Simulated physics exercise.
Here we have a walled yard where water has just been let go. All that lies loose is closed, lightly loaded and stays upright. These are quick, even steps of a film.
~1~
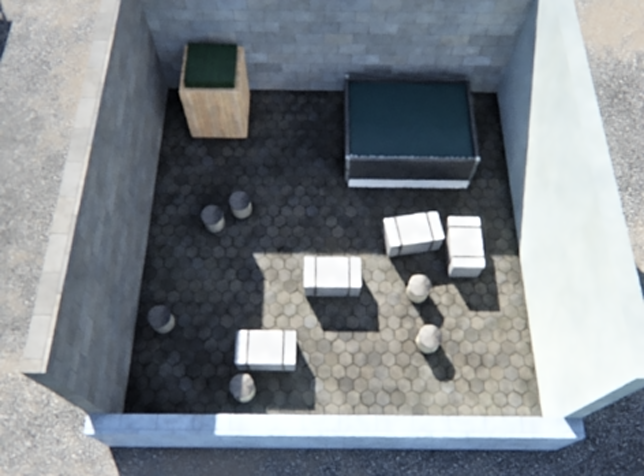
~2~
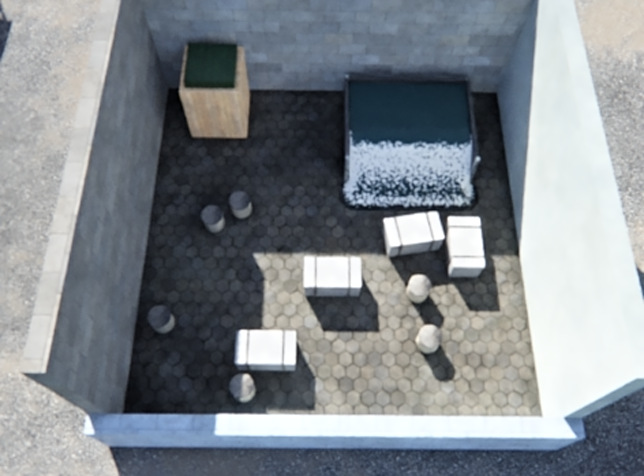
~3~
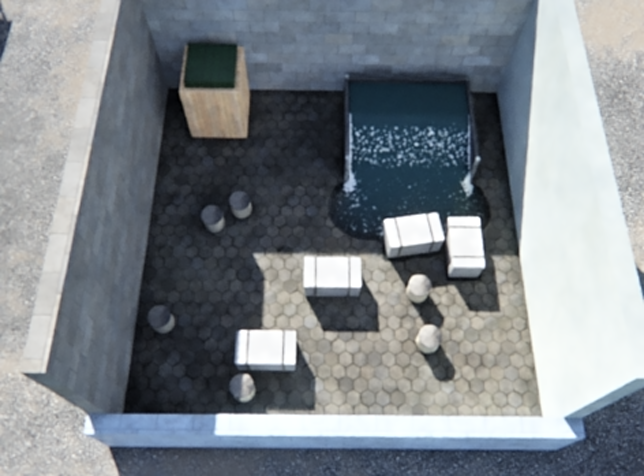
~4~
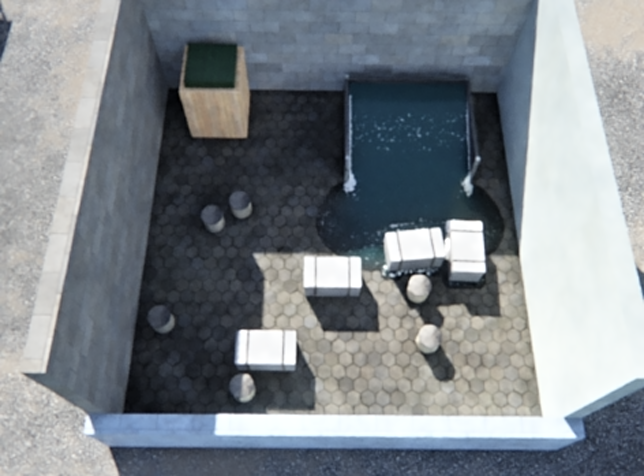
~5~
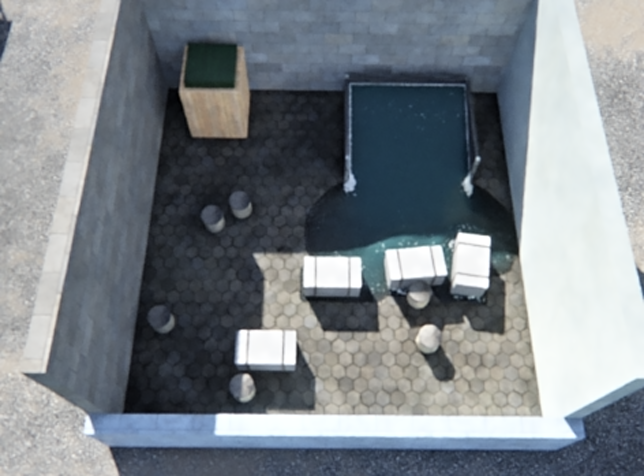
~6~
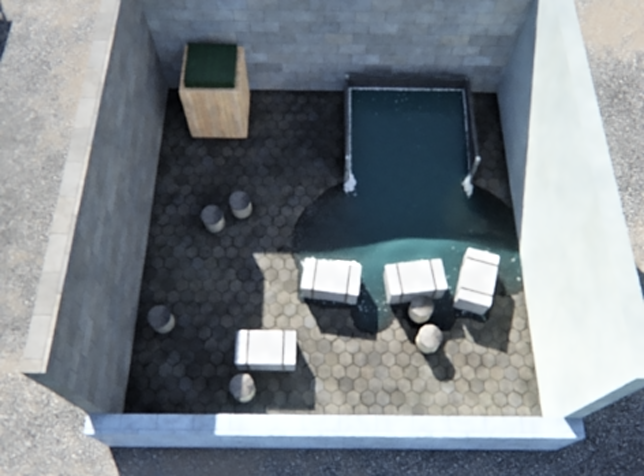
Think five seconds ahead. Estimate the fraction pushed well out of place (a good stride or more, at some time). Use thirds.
That comes to two thirds or above.
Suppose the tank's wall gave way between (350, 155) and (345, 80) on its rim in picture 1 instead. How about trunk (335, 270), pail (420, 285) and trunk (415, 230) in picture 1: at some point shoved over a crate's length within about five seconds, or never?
One after the other: No, not that far, under that.
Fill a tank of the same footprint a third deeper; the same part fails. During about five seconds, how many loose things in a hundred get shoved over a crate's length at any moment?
Near 90 in a hundred.
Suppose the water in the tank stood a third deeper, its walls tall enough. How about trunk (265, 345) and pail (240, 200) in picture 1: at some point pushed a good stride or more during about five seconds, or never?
In turn: That far or more, under that.
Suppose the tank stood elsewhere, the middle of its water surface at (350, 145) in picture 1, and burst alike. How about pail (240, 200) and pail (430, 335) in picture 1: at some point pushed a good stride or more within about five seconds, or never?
In turn: Under that, yes.
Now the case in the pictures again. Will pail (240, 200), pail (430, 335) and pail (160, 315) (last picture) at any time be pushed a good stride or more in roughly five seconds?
One after the other: Short of that, moved that far, moved that far.
A moment on, 4 of 10 are well off their spots; 1 afloat.
Next, 5 of 10 are well off their spots; 5 afloat.
Later, 6 of 10 are well off their spots; 7 afloat.
In the end, 8 of 10 are well off their spots, and 8 have been at some point; 5 afloat.
